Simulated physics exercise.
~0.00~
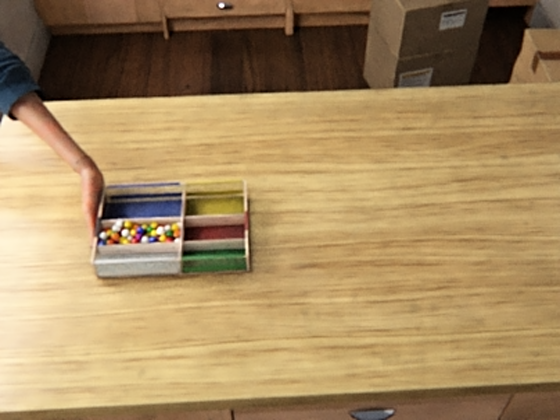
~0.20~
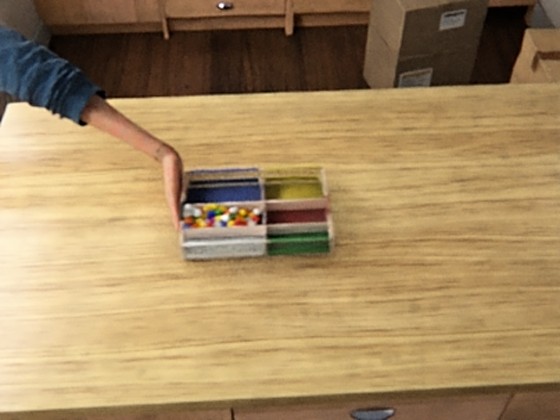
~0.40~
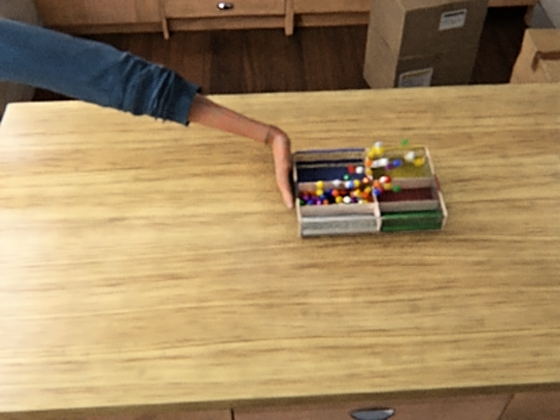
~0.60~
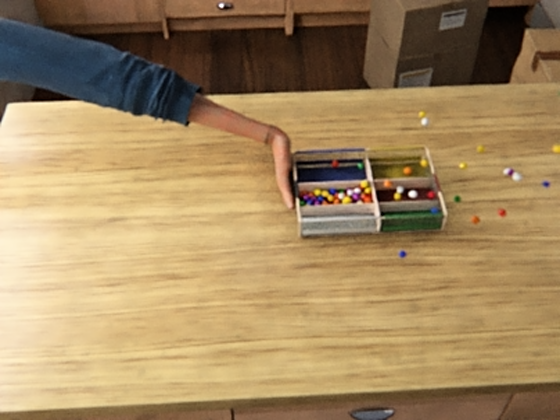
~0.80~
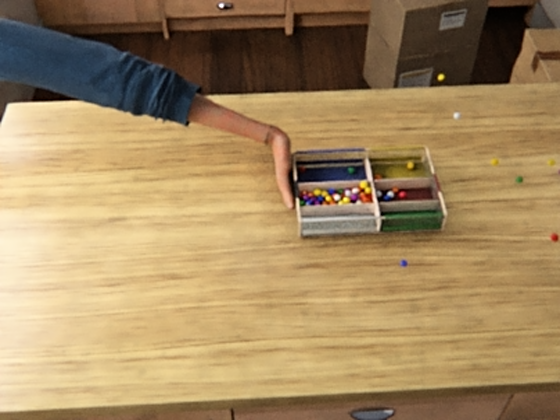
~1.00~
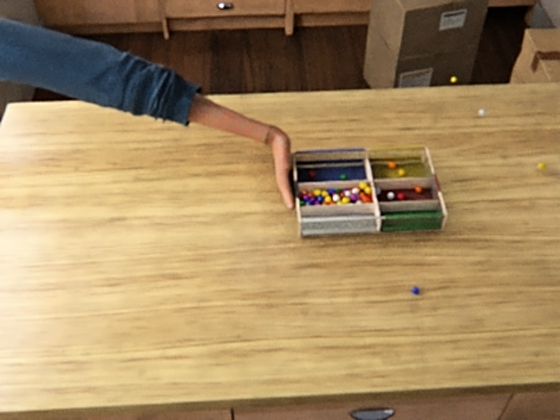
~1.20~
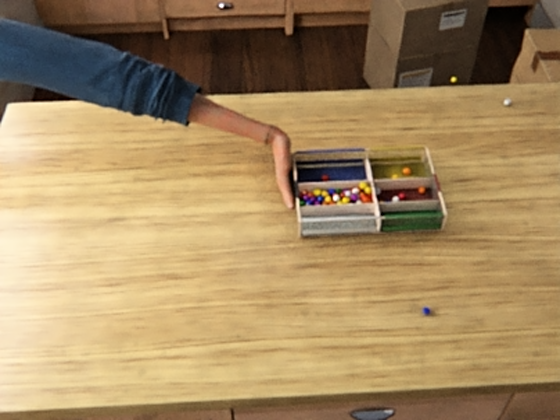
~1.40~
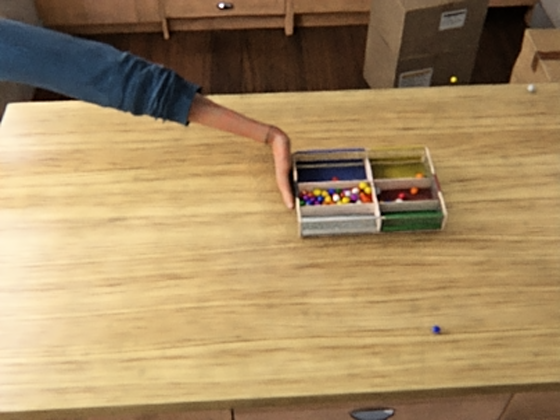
Colorful marbles flew out of a divided tray after a blue-sleeved arm slid it rightward across a wooden table and stopped abruptly. Several scattered over the tabletop or rolled away, a few landed in other compartments, and most stayed in their original section.
